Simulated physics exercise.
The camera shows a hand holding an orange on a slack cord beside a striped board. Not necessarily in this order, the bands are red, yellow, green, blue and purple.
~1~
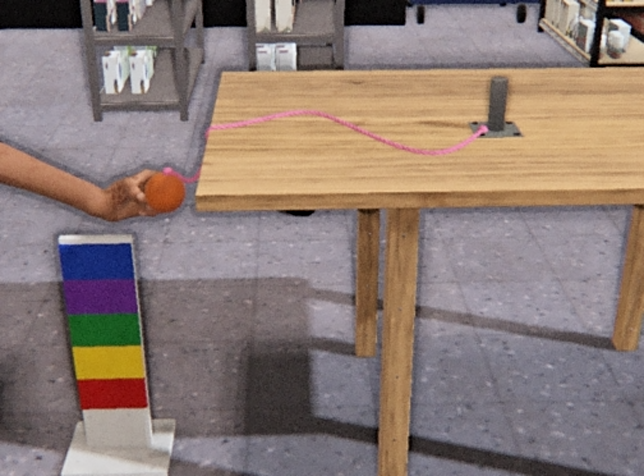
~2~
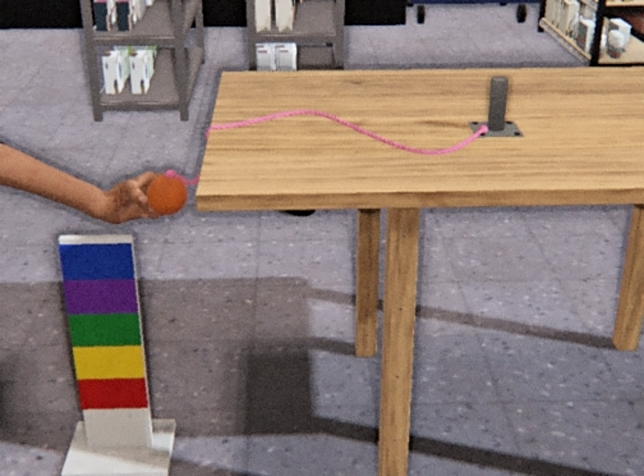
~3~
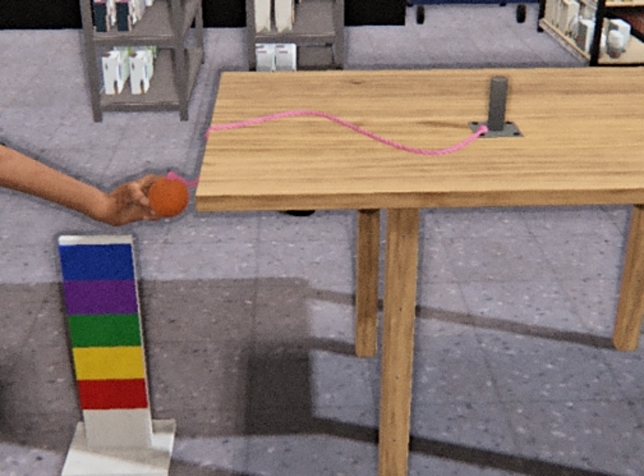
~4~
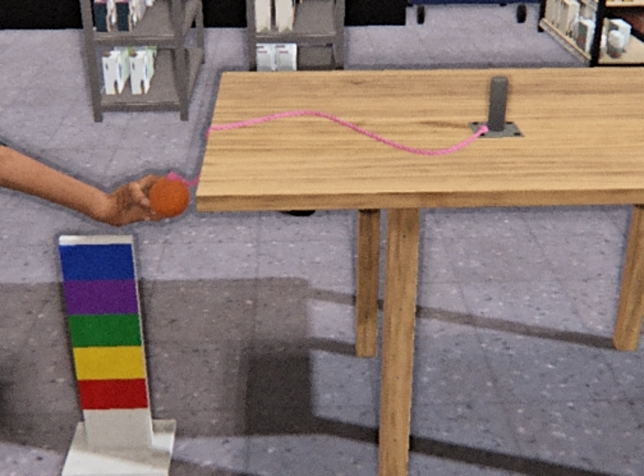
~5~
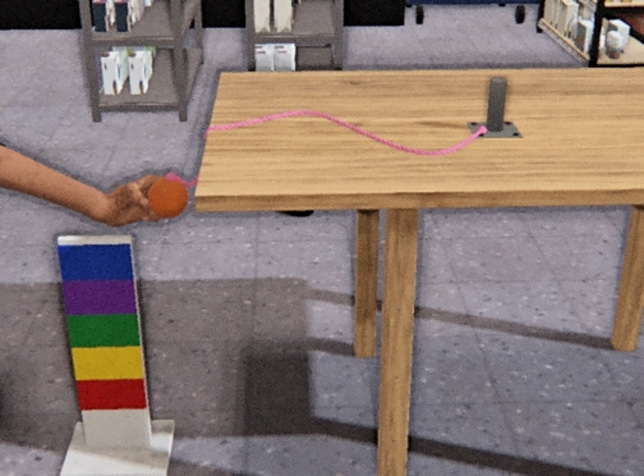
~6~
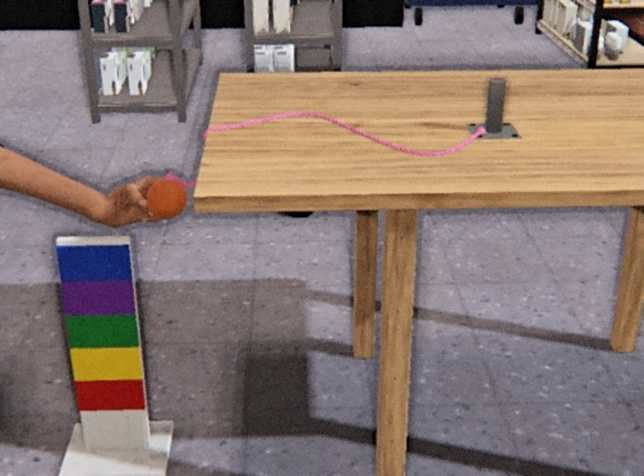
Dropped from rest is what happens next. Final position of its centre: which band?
Band: Green.
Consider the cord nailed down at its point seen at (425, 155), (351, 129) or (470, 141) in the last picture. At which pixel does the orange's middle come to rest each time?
Expect roughly (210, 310) for the first, (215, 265) for the second and (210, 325) for the third.
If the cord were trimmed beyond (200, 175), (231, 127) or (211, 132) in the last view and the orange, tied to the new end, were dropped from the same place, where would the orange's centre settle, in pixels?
In that order: (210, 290), (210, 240) and (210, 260).
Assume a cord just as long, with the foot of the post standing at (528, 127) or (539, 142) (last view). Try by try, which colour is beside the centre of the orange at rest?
In turn, purple and then purple.
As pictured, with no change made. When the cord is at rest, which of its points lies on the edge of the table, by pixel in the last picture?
Around (297, 114).
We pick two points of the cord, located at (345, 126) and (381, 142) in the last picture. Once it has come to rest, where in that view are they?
End: (271, 139) and then (332, 136).
Soon after, orange near (227, 317); level with green.
Then, orange near (204, 335); level with green.
At rest, orange near (214, 335); level with green. Its middle rests at the green band.
